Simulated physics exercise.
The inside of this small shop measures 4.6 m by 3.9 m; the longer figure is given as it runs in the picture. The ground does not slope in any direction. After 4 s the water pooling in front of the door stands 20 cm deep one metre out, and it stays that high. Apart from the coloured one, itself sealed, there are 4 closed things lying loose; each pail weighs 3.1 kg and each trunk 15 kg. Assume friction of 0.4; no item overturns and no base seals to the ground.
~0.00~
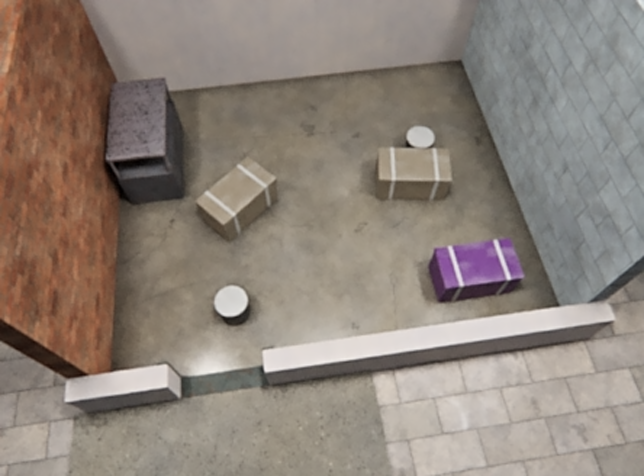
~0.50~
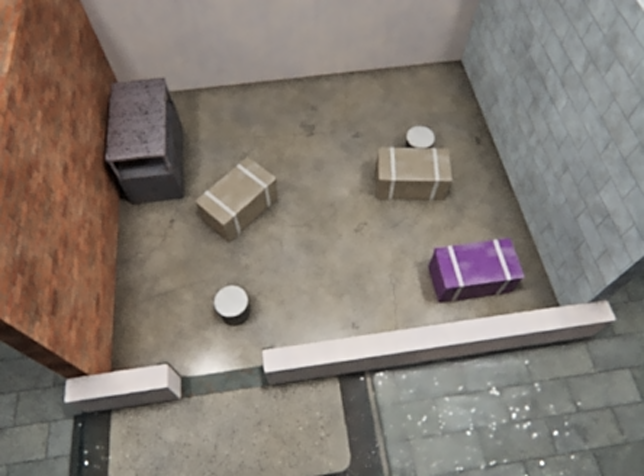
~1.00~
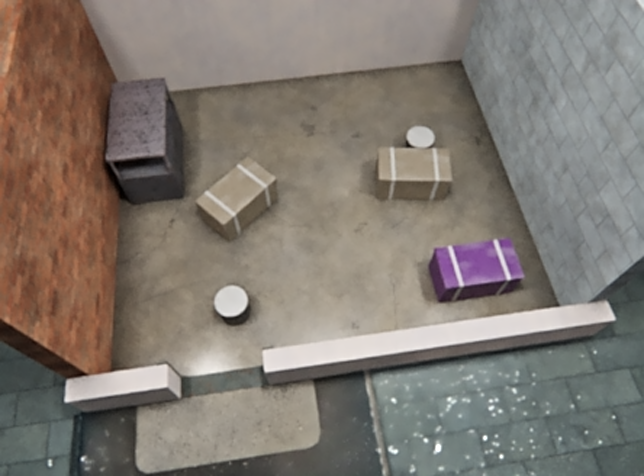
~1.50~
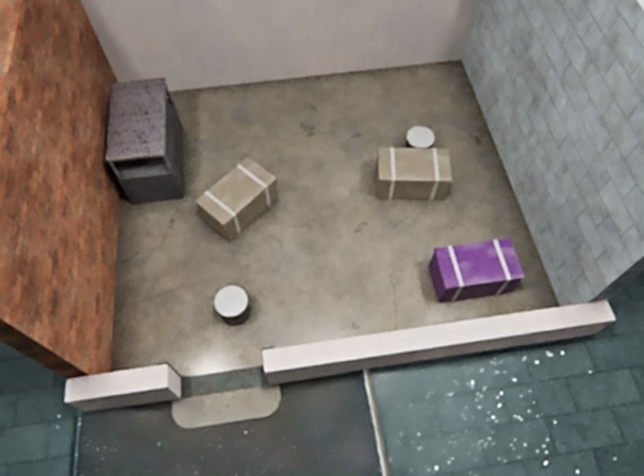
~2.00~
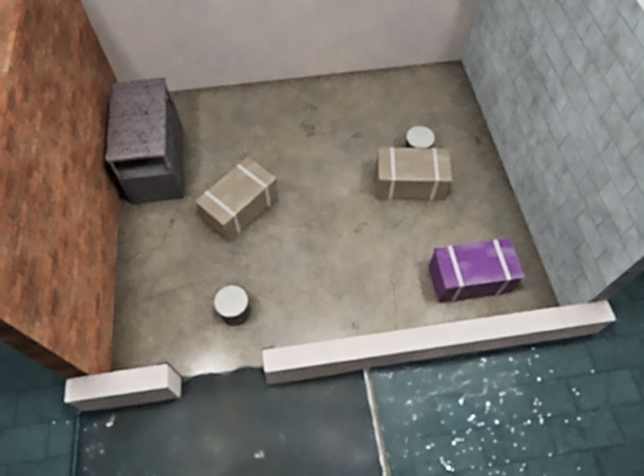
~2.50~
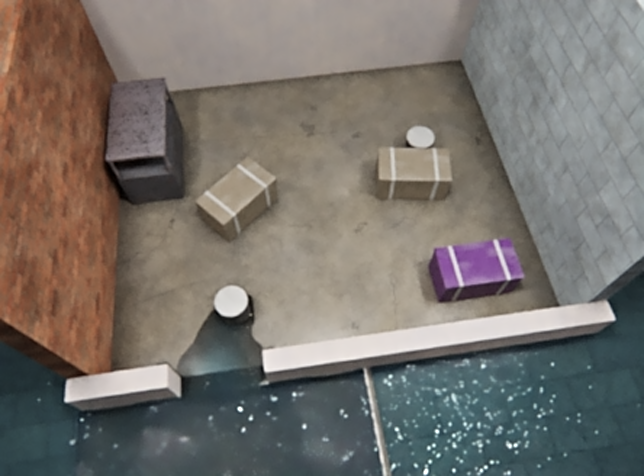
A small shop with a bare concrete-like floor, a brick wall on the left and a grey block wall on the right, is seen from high above by a still camera. A dark cabinet stands at upper left, with two tan boxes, two pale-topped round containers and a purple trunk at right. Water spreads across the paving outside, covers the doorstep, then enters through the front gap, reaching the nearer container while everything stays put.
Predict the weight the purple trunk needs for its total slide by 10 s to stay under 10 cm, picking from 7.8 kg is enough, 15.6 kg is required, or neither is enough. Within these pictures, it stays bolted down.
Prediction: 7.8 kg is enough.
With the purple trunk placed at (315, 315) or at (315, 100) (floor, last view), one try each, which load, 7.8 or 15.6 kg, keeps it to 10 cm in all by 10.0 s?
Log: Try 1 the heavier pick is required; try 2 neither pick works.
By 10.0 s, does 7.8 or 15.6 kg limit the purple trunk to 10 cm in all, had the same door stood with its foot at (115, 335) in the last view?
Lab note: Both masses insufficient.
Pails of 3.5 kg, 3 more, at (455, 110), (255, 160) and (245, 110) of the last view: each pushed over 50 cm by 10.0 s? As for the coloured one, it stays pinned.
Result, in order - falls shy; exceeds it; exceeds it.
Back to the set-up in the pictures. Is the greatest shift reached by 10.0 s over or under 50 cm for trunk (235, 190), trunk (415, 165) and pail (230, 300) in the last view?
Listed order gives above limit, within limit, above limit.
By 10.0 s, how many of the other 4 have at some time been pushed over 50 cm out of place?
It adds up to 2.
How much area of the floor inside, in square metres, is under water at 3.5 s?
At that time the wet patch spans about 2.5 m2.
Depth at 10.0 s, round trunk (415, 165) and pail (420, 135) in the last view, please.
About 2 and 2 cm.
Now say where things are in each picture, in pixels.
The purple trunk at (479, 263) rests on the ground; 0.0 m2 under water; 0 of 5 have shifted, in the first picture.
The purple trunk at (479, 263), on the bottom; 0.0 m2 under water; 0 of 5 have shifted, in the second picture.
The purple trunk at (479, 263), on the bottom; 0.0 m2 under water; 0 of 5 have shifted, in the third picture.
The purple trunk at (479, 263) rests on the ground; 0.0 m2 under water; 0 of 5 have shifted, in the fourth picture.
The purple trunk at (479, 263), on the bottom; water covers 0.0 m2; 0 of 5 have shifted, in the fifth picture.
The purple trunk at (479, 263), on the bottom; water covers 0.3 m2; 0 of 5 have shifted, in the sixth picture.
After 3.5 s the purple trunk would be 0 cm from its start with 7.8 kg and 0 cm from its start with 15.6 kg; 0 cm of water round it then.
After 4.5 s the purple trunk would be 0 cm from its start with 7.8 kg and 0 cm from its start with 15.6 kg; 0 cm of water round it then.
After 7.0 s the purple trunk would be 0 cm from its start with 7.8 kg and 0 cm from its start with 15.6 kg; 0 cm of water round it then.
After 10.0 s the purple trunk would be 0 cm from its start with 7.8 kg and 0 cm from its start with 15.6 kg; 1 cm of water round it then.
